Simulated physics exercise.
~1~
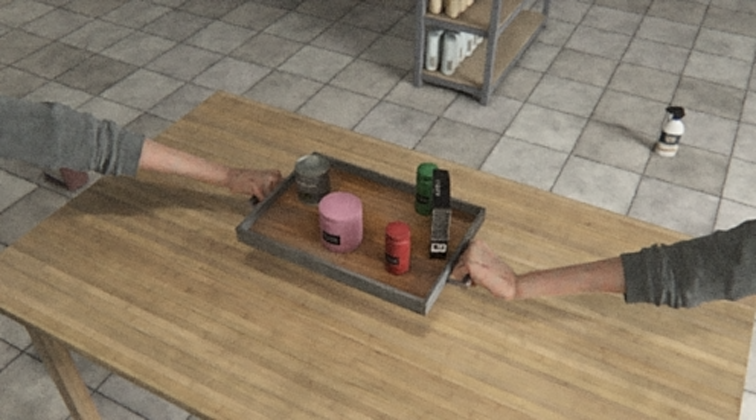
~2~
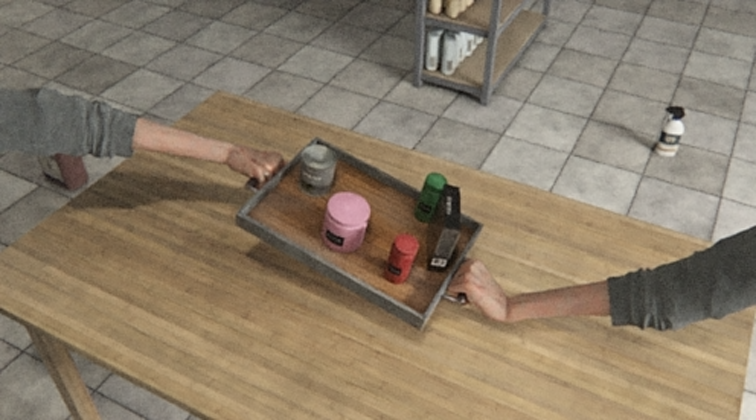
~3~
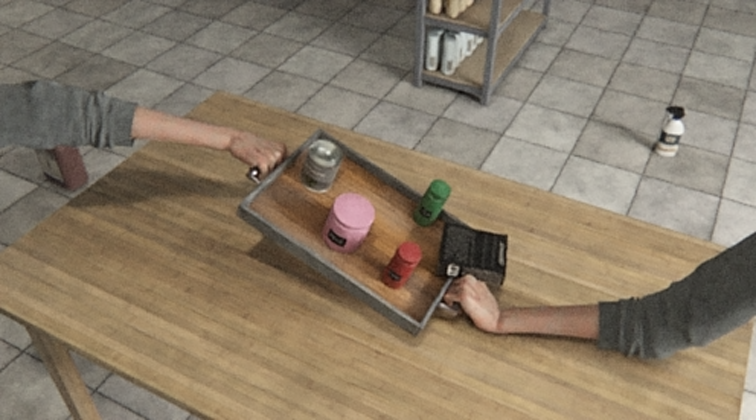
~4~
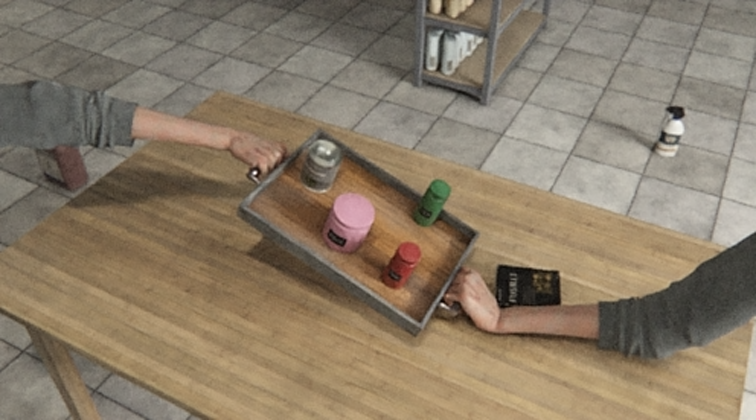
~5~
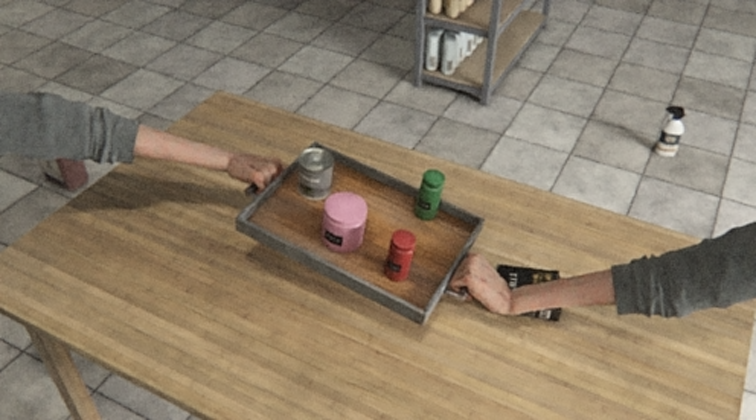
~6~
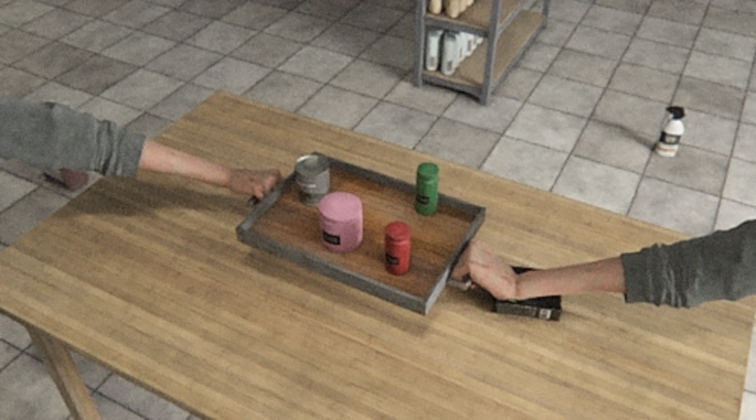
The clip shows two hands holding a rimmed tray of jars, tins and a black packet above a wooden table, then tipping it down to the right so the packet topples over the edge onto the table. The tray returns to level with the other four items still standing on it.
